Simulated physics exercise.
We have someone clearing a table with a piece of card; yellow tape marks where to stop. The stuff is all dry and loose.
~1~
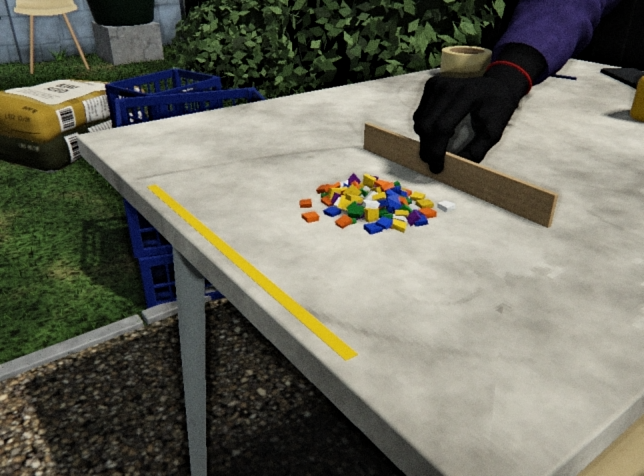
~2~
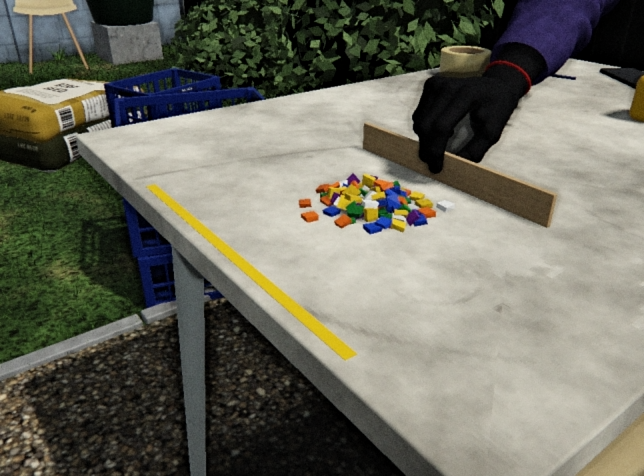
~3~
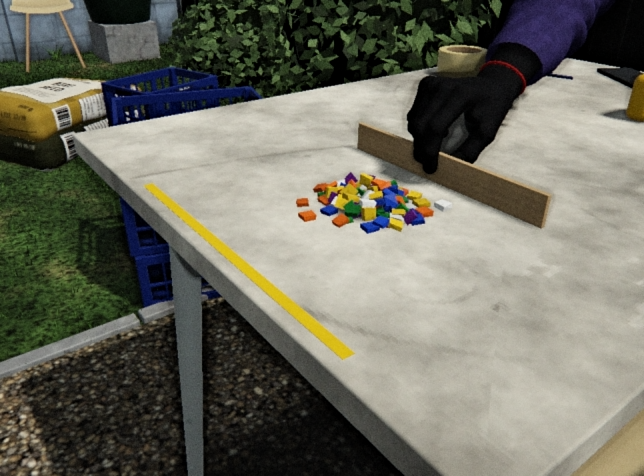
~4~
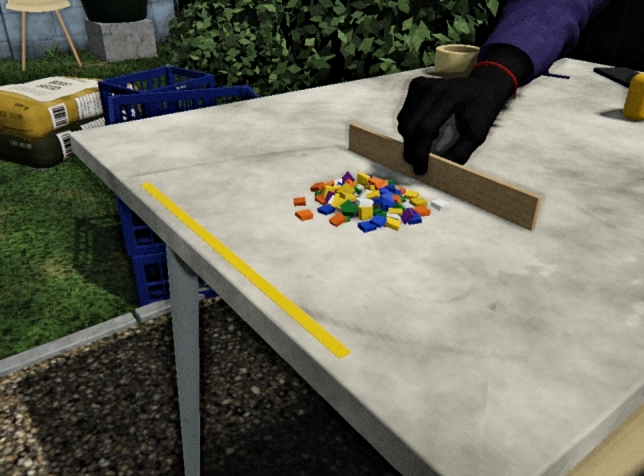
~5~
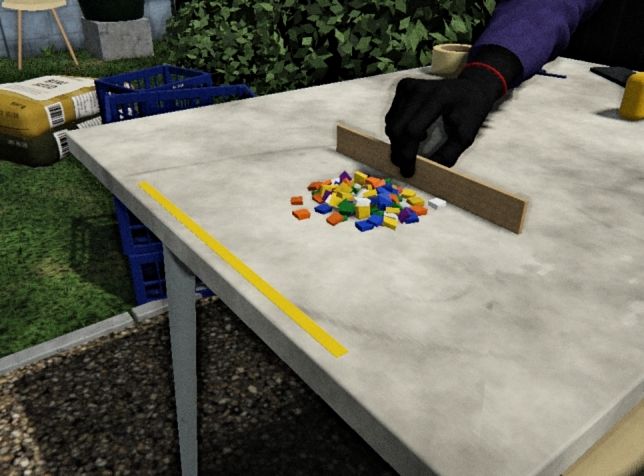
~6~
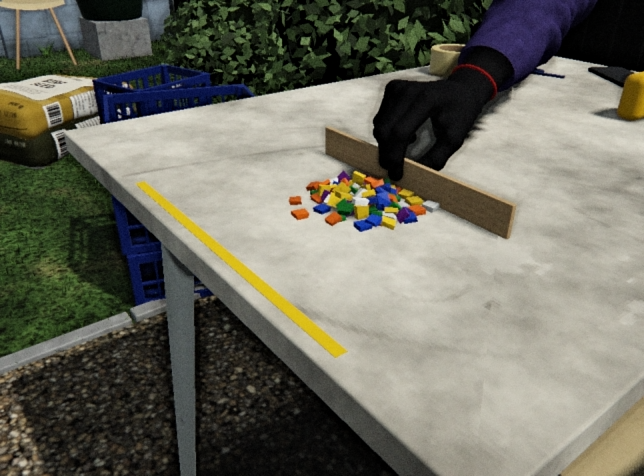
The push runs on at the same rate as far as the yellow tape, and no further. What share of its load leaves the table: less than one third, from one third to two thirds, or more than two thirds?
More than two thirds.
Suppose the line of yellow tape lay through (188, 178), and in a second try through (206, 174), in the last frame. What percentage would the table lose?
First close to 20 percent, then close to 0 percent.
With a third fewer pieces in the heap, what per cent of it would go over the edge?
I'd expect around 100 per cent.
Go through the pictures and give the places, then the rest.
The first picture shows piece of card at (536, 203), at rest; yellow tape at (158, 192), right by the edge; edge at (213, 262); the heap at (367, 201), mosaic tiles.
The second picture shows piece of card at (535, 202), at rest.
The third picture shows piece of card at (529, 203); the heap at (363, 200).
The fourth picture shows piece of card at (519, 205).
The fifth picture shows piece of card at (506, 209); the heap at (358, 199).
The sixth picture shows piece of card at (494, 213); yellow tape at (147, 189); edge at (202, 259); the heap at (356, 198), a stray few pushed along.
Soon, piece of card still moving, near (317, 186); heap all on the table, its front near (226, 234).
A while on, piece of card stopped at the yellow tape; heap most over the edge.
Towards the end, piece of card stopped at the yellow tape; heap nearly all over the edge.
Finally, piece of card stopped at the yellow tape; heap nearly all over the edge.
